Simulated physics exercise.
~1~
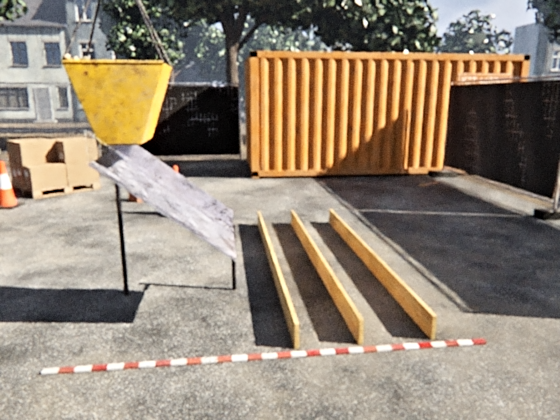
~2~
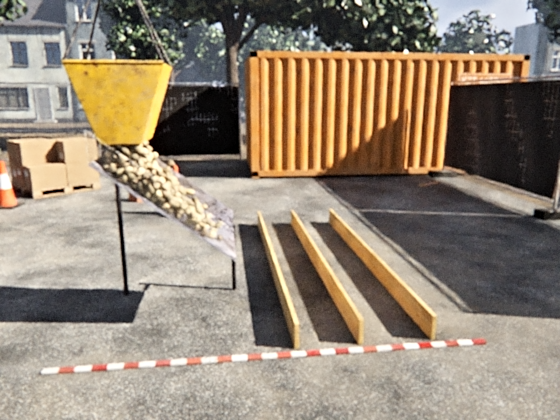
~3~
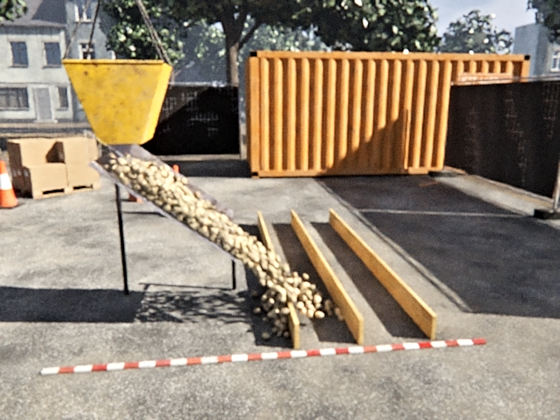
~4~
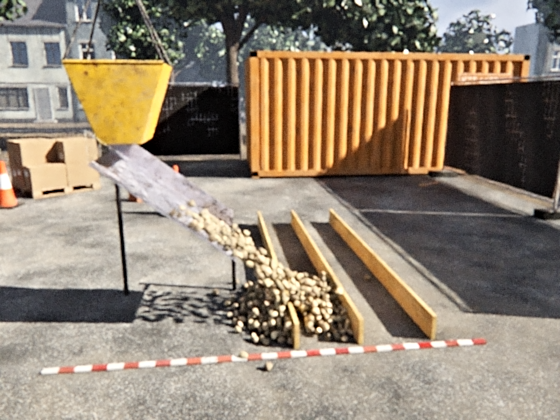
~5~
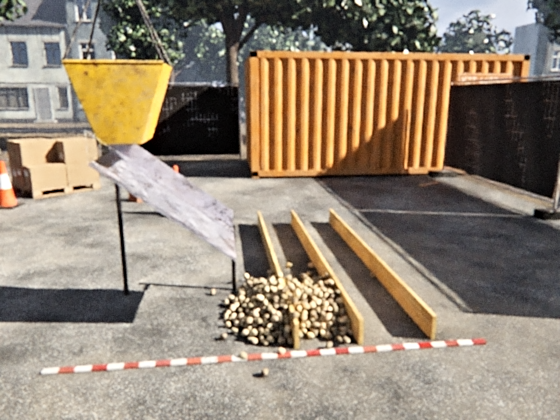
Orange container behind a yellow hopper spilling pale cobbles down a sloping steel chute, the stones settling around the leftmost wooden plank.
